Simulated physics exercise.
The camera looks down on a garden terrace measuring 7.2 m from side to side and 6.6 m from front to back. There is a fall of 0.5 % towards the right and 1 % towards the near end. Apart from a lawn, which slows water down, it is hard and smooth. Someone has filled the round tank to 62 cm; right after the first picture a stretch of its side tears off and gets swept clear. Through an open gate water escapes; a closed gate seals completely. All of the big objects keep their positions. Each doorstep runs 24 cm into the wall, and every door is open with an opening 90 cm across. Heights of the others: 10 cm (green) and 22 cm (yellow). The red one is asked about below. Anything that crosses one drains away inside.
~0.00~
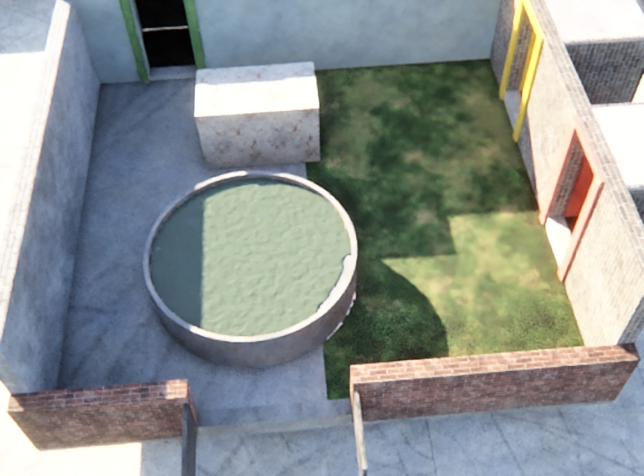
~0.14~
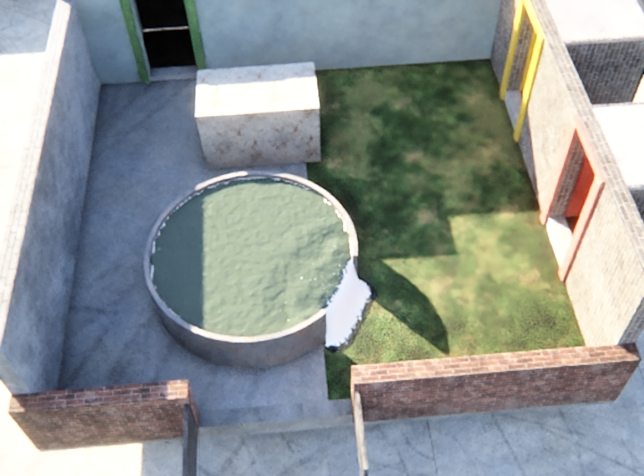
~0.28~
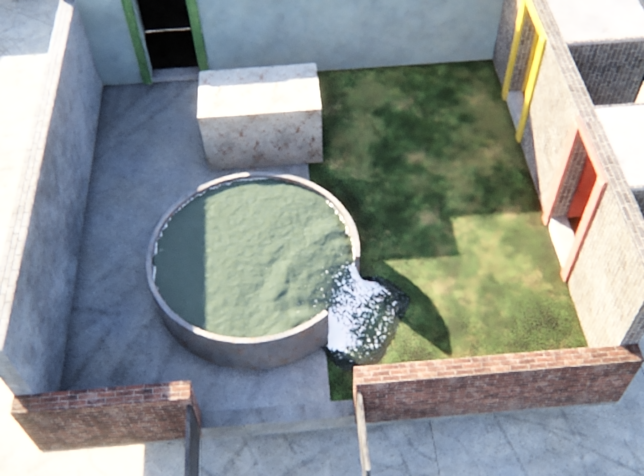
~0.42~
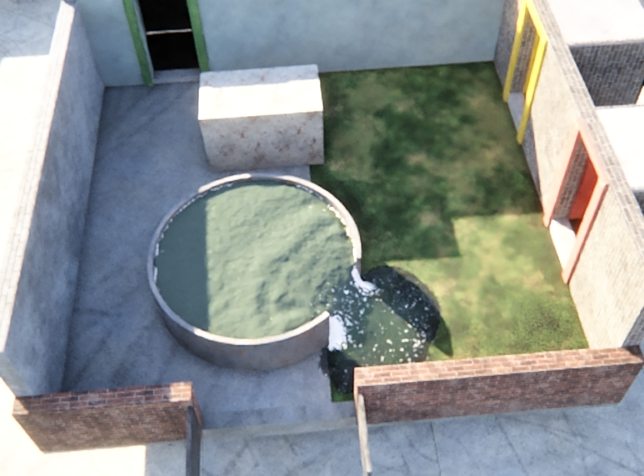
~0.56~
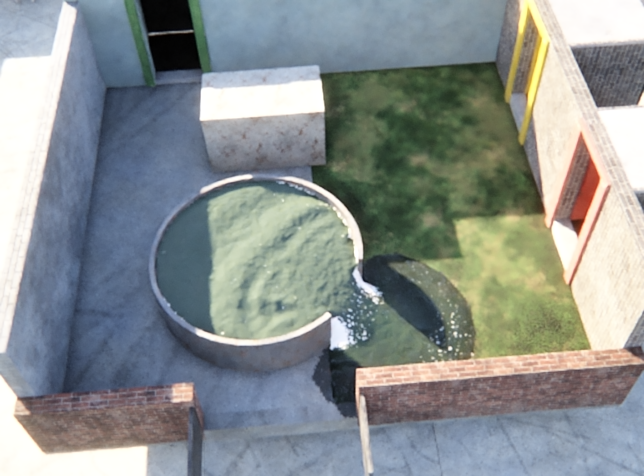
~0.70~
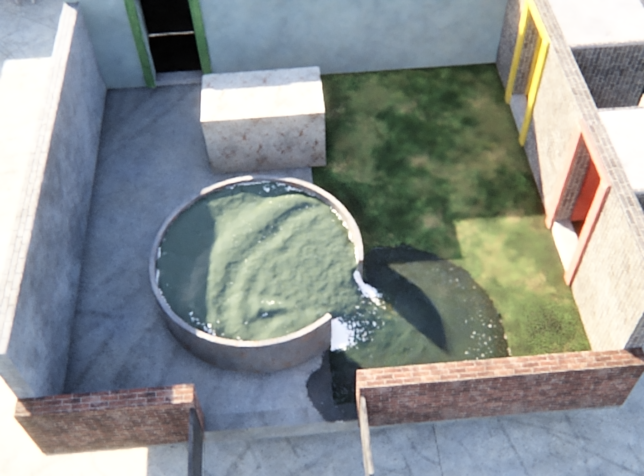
Green water bursting through the right side of a round tank, foaming onto the lawn and spreading across the walled garden terrace.
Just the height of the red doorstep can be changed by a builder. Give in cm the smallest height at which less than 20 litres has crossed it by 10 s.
14.5 cm.
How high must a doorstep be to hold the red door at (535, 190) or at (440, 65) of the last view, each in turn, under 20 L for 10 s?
Roughly 8.5 and 8.0 cm.
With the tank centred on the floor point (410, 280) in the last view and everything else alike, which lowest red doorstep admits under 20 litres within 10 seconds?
Then roughly 18 cm.
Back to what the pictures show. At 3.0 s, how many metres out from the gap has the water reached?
Roughly 4.0 metres.
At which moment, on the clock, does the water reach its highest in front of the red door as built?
Near 3.0 s.
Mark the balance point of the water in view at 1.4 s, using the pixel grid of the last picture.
My guess is close to (295, 294).
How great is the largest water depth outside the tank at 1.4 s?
Up to some 35 centimetres, I'd say.
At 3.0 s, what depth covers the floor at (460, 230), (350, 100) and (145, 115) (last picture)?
First spot about 2 cm, second about 0 cm, third about 0 cm.
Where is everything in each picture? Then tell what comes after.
In the first picture, still water, 62 cm deep, in the round tank at (251, 252); the red door at (568, 205) is dry.
In the second picture, the front is at (350, 338), 0.3 m from the gap at (344, 303); 0.2 m2 of floor is wet, 62 cm left at the back.
In the third picture, the front is at (402, 302), 0.7 m from the gap at (346, 305); 0.8 m2 of floor is wet, 62 cm left at the back.
In the fourth picture, the front is at (433, 326), 1.2 m from the gap at (347, 307); 1.9 m2 of floor is wet, 62 cm left at the back.
In the fifth picture, the gap is at (348, 308), the front 1.7 m out at (463, 359); the back of the round tank holds 62 cm.
In the sixth picture, the front is at a hidden place, 2.2 m from the gap at (349, 308); 4.2 m2 of floor is wet, 62 cm left at the back; the red door at (575, 209), 3.4 m from the gap, is still 1.5 m from the nearest water.
After 1.4 s water covers 15 % of the floor, deepest (35 cm) near (354, 331); it has not reached the red door.
After 3.0 s water covers 30 % of the floor, deepest (38 cm) near (591, 383); 19 cm at the red door, 0 litres in over its 22 cm doorstep.
After 10.0 s water covers 85 % of the floor, deepest (16 cm) near (578, 384); 13 cm at the red door, 0 litres in over its 22 cm doorstep.
At the red door as built, the water arrived by 2.2 s and peaked near 19 cm at 3.0 s.
Run again over the same 10 s with other heights there, 36 litres in over 13 cm, 3 litres over 17.5 cm. The limit of 20 litres is kept from about 14.5 cm up.
